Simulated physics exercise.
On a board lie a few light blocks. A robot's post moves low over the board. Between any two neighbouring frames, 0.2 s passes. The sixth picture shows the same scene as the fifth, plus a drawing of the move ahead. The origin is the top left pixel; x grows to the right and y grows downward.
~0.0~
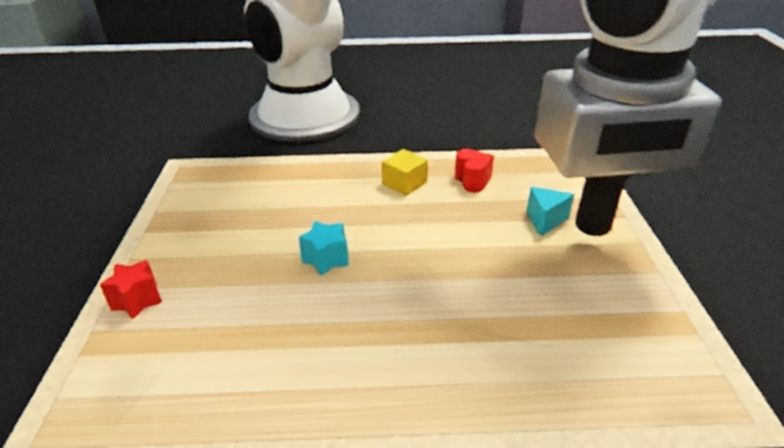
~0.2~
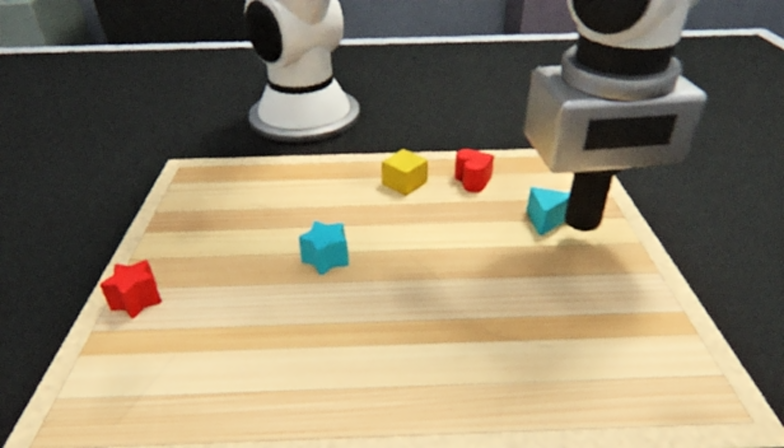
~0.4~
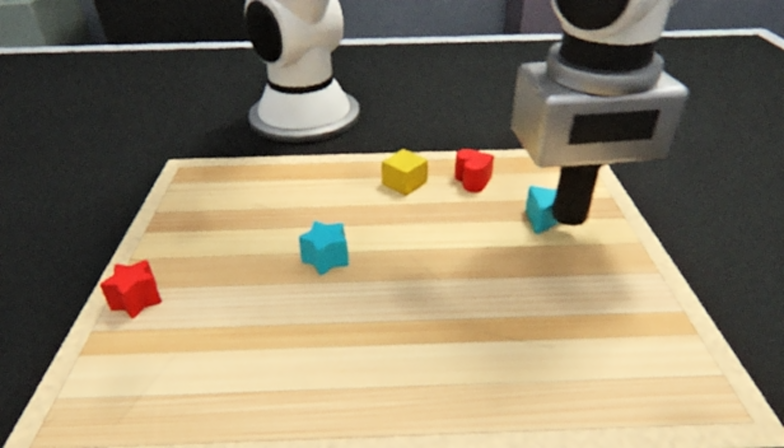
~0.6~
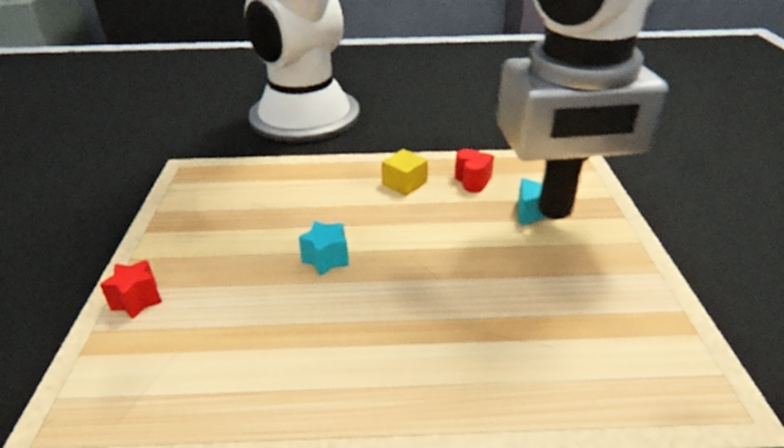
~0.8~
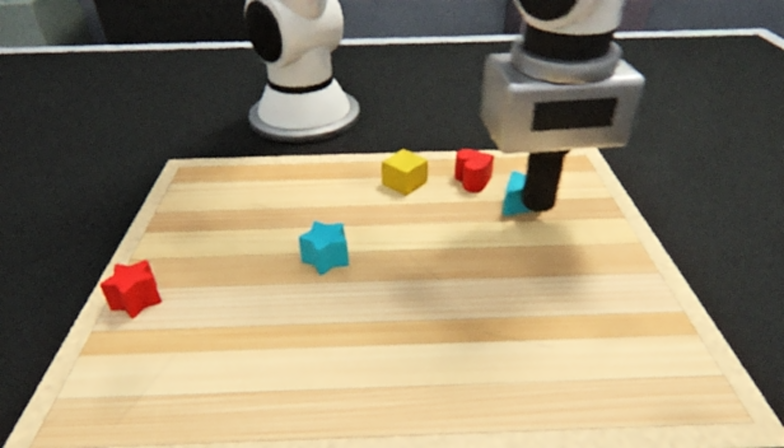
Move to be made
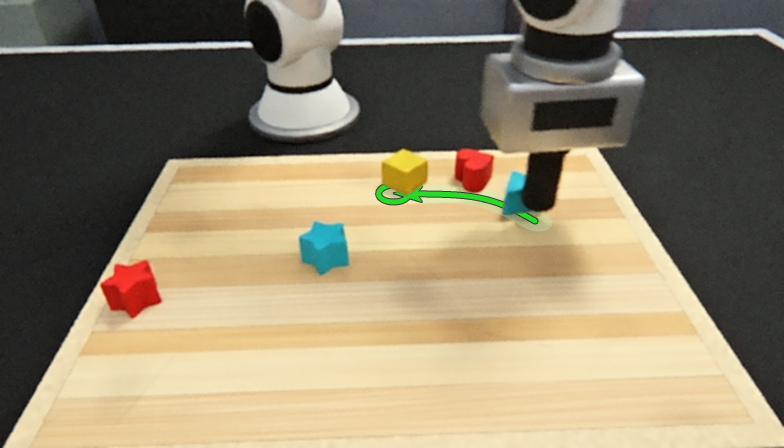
A robot arm with a grey block-shaped head and a black post reaches over a pale striped wooden board on a dark table, seen from a fixed, raised view. A red star lies at left, a turquoise star near the middle, a yellow block and red heart toward the back, and a turquoise triangular block at right. The post moves slowly left, meets the triangular block and pushes it a little left and backward.
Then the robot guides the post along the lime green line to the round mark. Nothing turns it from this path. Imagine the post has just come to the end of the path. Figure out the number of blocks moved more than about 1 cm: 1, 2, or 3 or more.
The answer is three or more blocks.
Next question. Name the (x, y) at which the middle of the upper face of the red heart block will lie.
The top centre is at (464, 150).
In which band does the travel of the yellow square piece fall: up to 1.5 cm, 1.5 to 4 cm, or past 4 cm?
Verdict: From 1.5 to 4 cm.
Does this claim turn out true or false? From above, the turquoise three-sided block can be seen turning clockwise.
Answer: True.
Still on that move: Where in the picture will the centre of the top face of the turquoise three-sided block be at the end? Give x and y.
(491, 160)
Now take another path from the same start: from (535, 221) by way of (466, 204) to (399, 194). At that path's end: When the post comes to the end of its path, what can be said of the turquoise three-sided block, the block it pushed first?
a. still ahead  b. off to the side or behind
b
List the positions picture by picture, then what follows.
Post's lower end at (593, 227); yellow square piece at (405, 160); red heart block at (475, 158); turquoise three-sided block at (550, 196), in the first frame.
Post at (582, 223); blocks still, in the second frame.
Post at (569, 217); turquoise three-sided block at (548, 195), in the third frame.
Post at (555, 211); turquoise three-sided block at (536, 188), in the fourth frame.
Post at (538, 204); yellow square piece at (405, 160); red heart block at (475, 158); turquoise three-sided block at (523, 181), in the fifth frame.
Drawn move, from (535, 221) through (492, 201) and (443, 194) to (394, 193).
On the path given first. One third of the way, post at (494, 184); red heart block at (468, 153); turquoise three-sided block at (494, 162), turned 15° clockwise.
Two thirds of the way, post at (444, 178); red heart block at (464, 150); turquoise three-sided block at (491, 160), turned 30° clockwise.
At the end, post at (394, 177); yellow square piece at (383, 154), turned 35° clockwise; red heart block at (464, 150); turquoise three-sided block at (491, 160), turned 30° clockwise.
